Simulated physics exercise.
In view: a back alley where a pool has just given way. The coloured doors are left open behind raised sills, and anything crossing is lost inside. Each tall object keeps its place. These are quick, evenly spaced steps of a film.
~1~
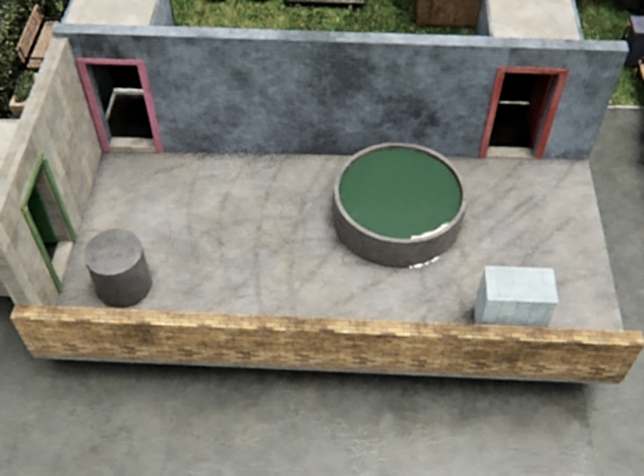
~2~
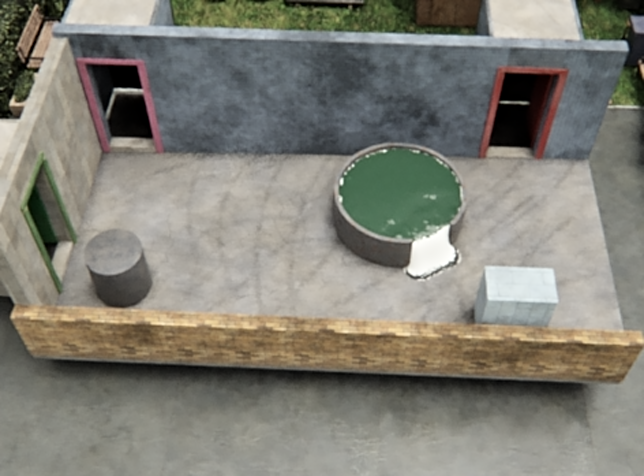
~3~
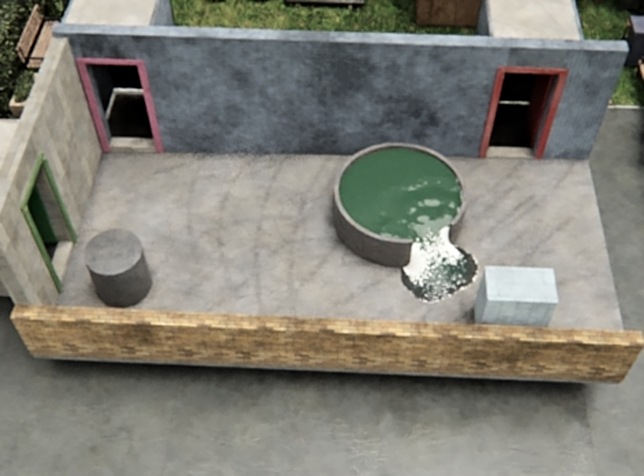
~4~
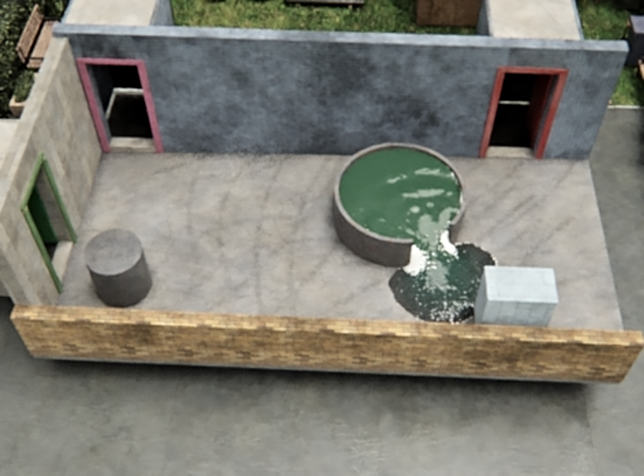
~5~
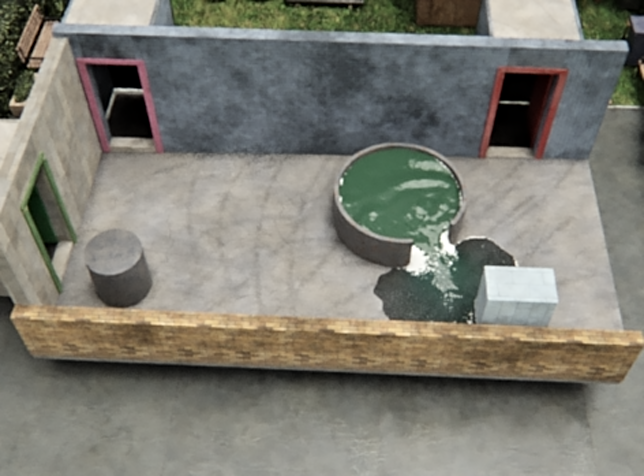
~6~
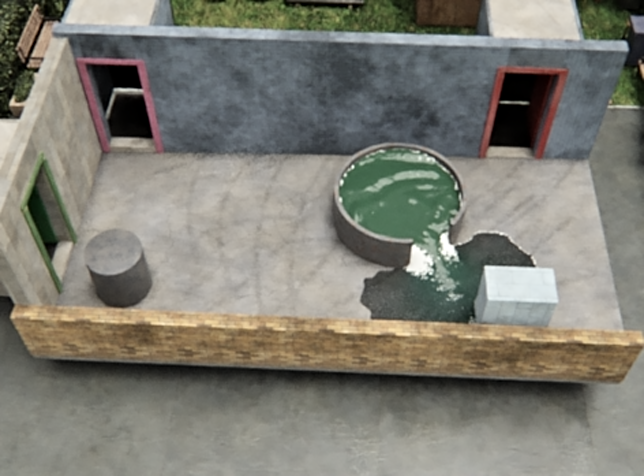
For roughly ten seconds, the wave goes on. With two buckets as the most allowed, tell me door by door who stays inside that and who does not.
Outcome: The pink door will keep it to two buckets; the red door will keep it to two buckets; the green door will keep it to two buckets.
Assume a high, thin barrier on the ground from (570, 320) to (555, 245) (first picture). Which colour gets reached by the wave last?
That's the pink-painted one.
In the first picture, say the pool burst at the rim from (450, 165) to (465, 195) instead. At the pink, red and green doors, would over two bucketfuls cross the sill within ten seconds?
The pink one falls short; the red one tops the mark; the green one falls short.
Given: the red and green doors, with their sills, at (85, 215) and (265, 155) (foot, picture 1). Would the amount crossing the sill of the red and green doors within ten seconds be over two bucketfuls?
Result - the red door exceeds the limit while the green door stays within limits.
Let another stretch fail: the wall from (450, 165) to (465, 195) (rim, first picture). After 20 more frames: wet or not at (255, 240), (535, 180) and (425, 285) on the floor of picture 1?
Going through them, the first would be still bare, the next submerged and the last still bare.
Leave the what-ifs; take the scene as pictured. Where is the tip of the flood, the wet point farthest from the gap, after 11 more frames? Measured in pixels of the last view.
Estimated pixel: (228, 340).
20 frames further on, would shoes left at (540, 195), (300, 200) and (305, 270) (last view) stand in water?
Point 1: Not wet; point 2: Not wet; point 3: Drenched.
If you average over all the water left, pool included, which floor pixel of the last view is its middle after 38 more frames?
Near (345, 250).
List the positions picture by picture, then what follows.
The round tank at (400, 193) is whole and still, in the first picture.
The front is at (454, 253), out from the gap at (430, 251), in the second picture.
Water pours out at (430, 252) and has run to (427, 297), in the third picture.
Water pours out at (430, 253) and has run to (458, 317), in the fourth picture.
Water pours out at (430, 252) and has run to a hidden place, in the fifth picture.
The front is at a hidden place, out from the gap at (430, 252), in the sixth picture.
A moment on, water covers 15 % of the floor; the pink door not reached, the red door not reached, the green door not reached.
Next, water covers 25 % of the floor; the pink door not reached, the red door not reached, the green door not reached.
Then, water covers 45 % of the floor; the pink door not reached, the red door not reached, the green door not reached.
Later, water covers 65 % of the floor; the pink door not reached, the red door not reached, the green door wet at the sill, nothing in.
In the end, water covers 75 % of the floor; the pink door wet at the sill, nothing in, the red door wet at the sill, nothing in, the green door wet at the sill, nothing in.
